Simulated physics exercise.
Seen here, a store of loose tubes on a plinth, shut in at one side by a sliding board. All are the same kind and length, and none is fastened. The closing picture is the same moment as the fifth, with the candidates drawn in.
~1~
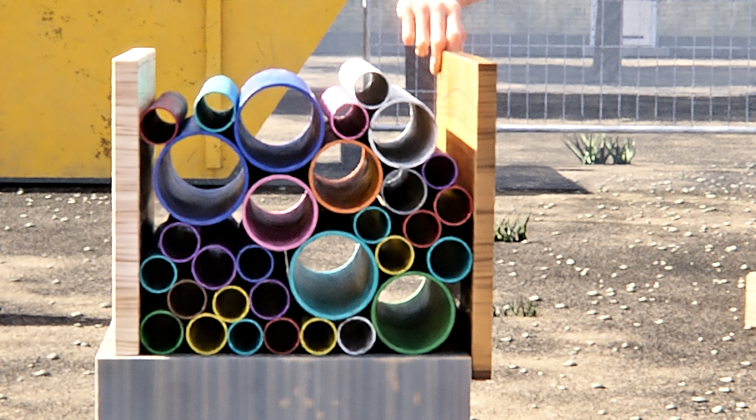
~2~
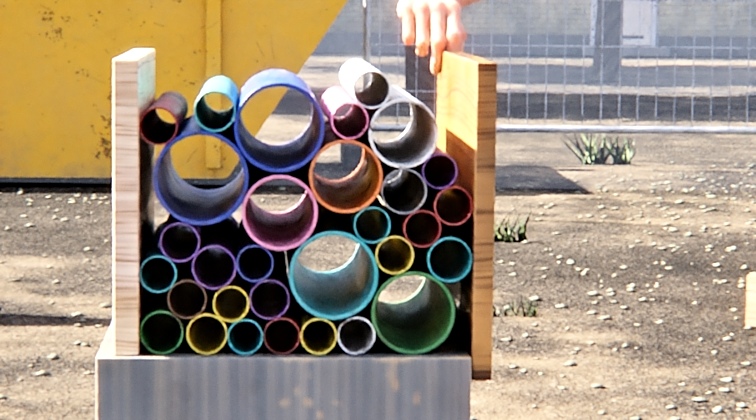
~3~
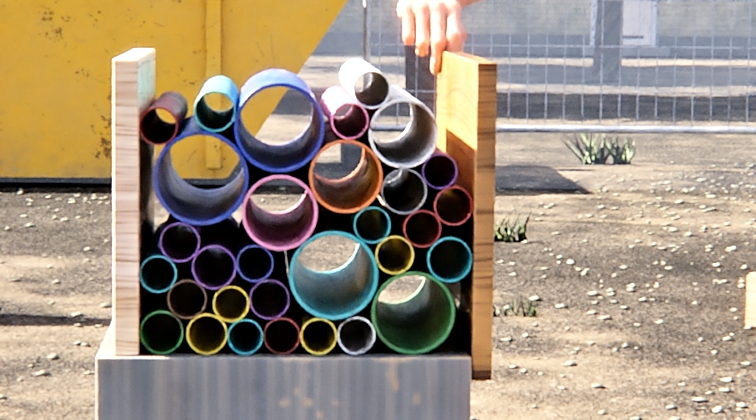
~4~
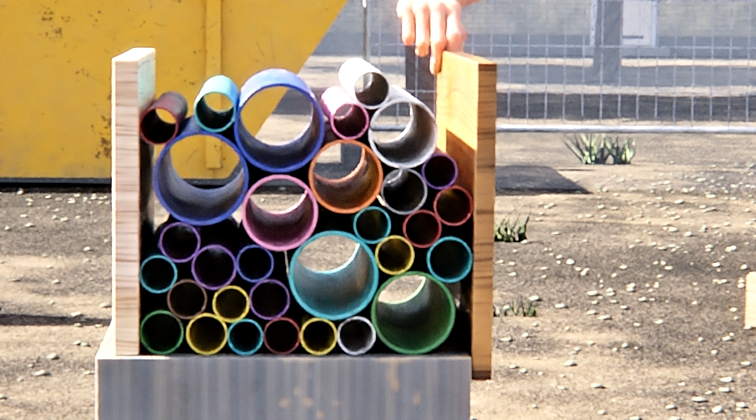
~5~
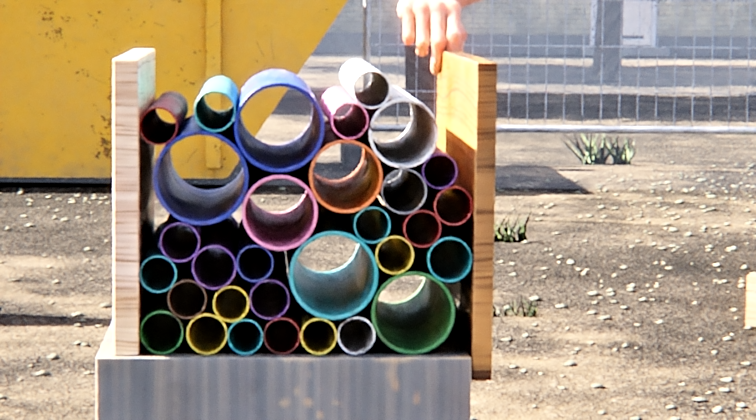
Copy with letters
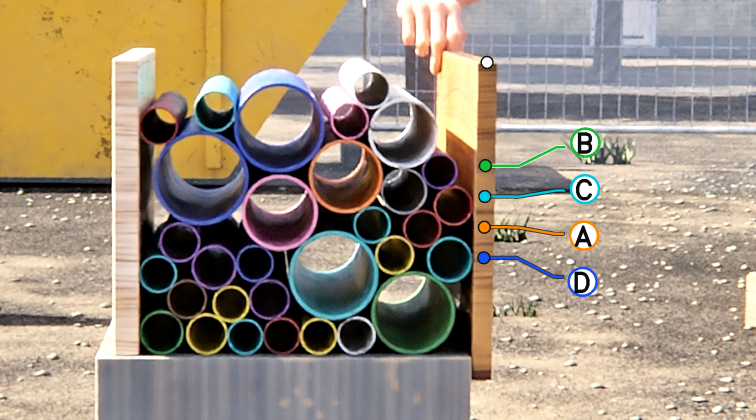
Nothing moves as a hand rests on the wooden board beside the stacked colourful tubes.
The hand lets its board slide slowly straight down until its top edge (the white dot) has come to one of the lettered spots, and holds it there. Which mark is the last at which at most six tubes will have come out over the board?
Lower it to D and no more.
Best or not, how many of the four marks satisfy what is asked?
The number is four.
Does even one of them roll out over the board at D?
Yes, at D.
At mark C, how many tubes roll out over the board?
The count is none.
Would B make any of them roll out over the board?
At B: No.
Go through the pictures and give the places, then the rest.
In the first frame, a turquoise tube (158, 274); a blue tube (201, 178); a purple tube (440, 171).
In the second frame, a purple tube (440, 171); a white tube (372, 90).
In the third frame, side board (463, 200); a green tube (161, 333).
In the fourth frame, a white tube (357, 335); a brown tube (187, 300).
In the fifth frame, a turquoise tube (158, 274); a blue tube (201, 178); a purple tube (440, 171).
On the copy, A at (484, 228); B at (485, 166); C at (485, 197); D at (484, 258); the white dot at (487, 63).
On D. First, top of the board (474, 150).
Then, top of the board (472, 247).
Finally, top of the board (472, 256), five out over the board.
By contrast, A none out over the board; B none out over the board; C none out over the board.
